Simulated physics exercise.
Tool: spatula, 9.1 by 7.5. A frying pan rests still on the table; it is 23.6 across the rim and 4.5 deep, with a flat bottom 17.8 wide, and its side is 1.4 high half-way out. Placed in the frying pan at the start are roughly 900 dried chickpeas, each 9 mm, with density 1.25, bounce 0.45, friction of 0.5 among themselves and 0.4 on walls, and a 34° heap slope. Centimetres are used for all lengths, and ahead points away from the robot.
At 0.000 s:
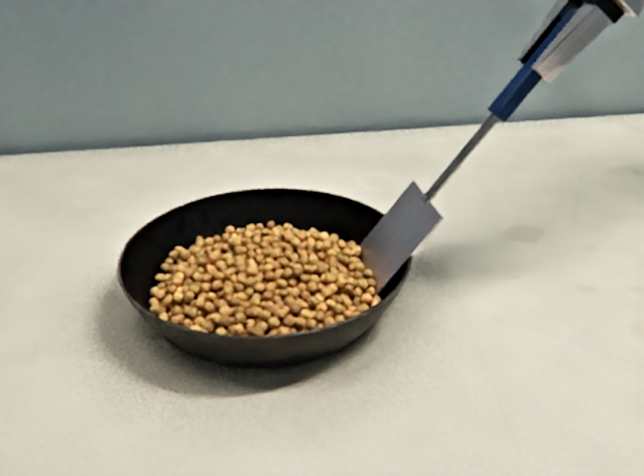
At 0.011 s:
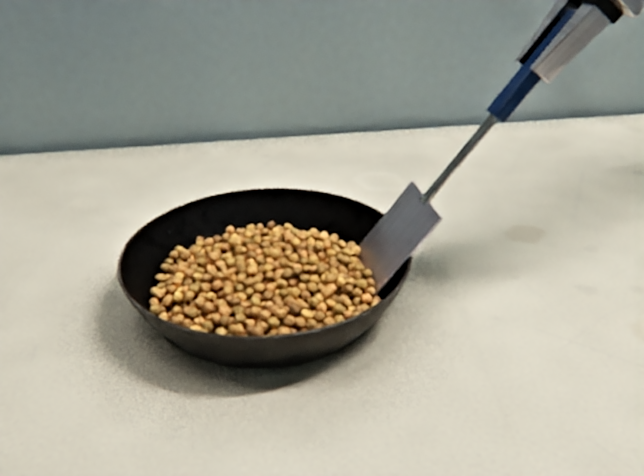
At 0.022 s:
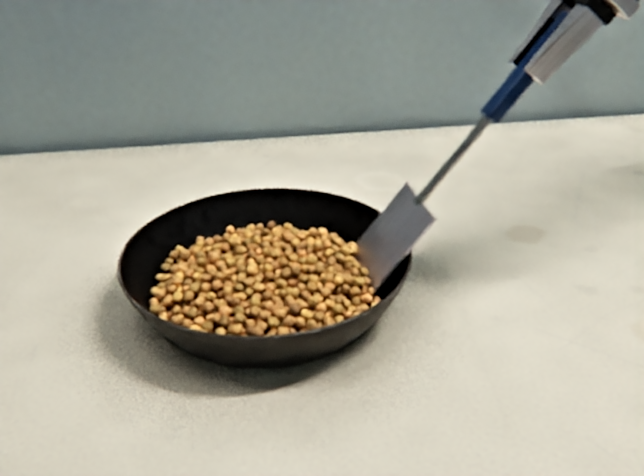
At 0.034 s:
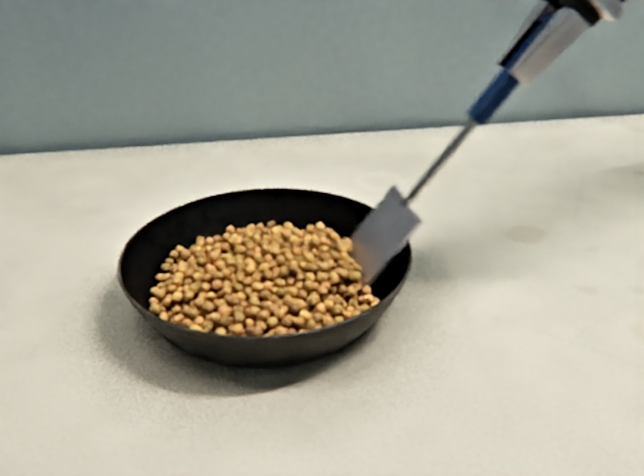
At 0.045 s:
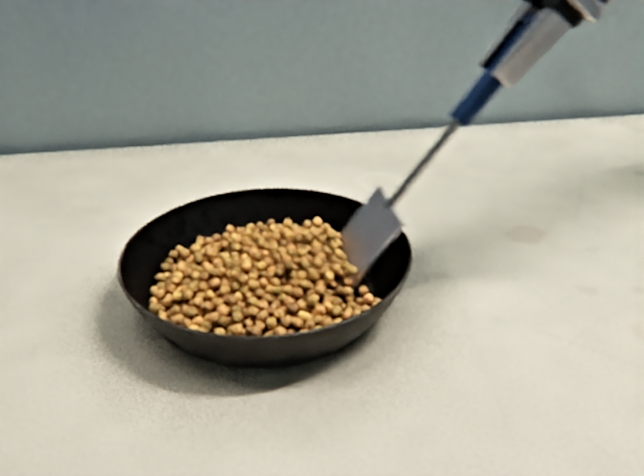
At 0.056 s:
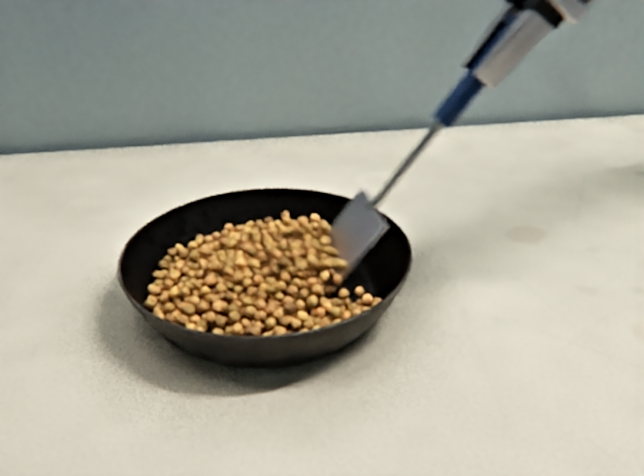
A grey metal spatula on a blue and silver arm, reaching in from the upper right, starts almost still, then slides left inside the pan, pushing tan chickpeas into a slightly higher mound and exposing dark pan behind it. The round black frying pan rests, unmoving, left of centre on a pale table. A plain blue-grey wall stands behind, seen from a fixed, raised viewpoint.
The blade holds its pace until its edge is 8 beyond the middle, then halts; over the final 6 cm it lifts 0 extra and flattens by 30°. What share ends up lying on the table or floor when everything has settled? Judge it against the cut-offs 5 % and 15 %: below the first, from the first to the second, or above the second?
From 5 to 15 %.
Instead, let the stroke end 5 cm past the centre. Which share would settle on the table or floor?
Close to 0 per cent would end on the table or floor.
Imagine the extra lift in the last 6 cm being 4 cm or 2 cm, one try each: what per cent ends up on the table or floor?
Near 20 and 15 percent respectively.
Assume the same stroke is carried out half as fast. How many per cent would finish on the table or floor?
It would be roughly 0 percent.
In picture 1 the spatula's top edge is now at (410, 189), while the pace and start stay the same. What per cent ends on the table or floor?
I'd estimate around 15 per cent.
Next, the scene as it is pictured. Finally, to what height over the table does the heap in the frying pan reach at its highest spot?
Roughly 5.5 centimetres.
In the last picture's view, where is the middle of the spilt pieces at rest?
(59, 320) or thereabouts.
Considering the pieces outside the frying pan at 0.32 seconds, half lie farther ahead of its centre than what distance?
Roughly 16 cm.
After 0.08 s, sloping 53°, highest piece 7 above the table; 900 in the frying pan.
After 0.11 s, sloping 45°, highest piece 8 above the table; 900 in the frying pan.
After 0.32 s, sloping 23°, highest piece 8 above the table; 807 in the frying pan, 80 on the table or floor, 13 on the blade or in flight.
After 1.37 s, sloping 23°, highest piece 5 above the table; 806 in the frying pan, 94 on the table or floor.
In the end, 806 in the frying pan, 94 on the table or floor. That is 10 % on the table or floor.
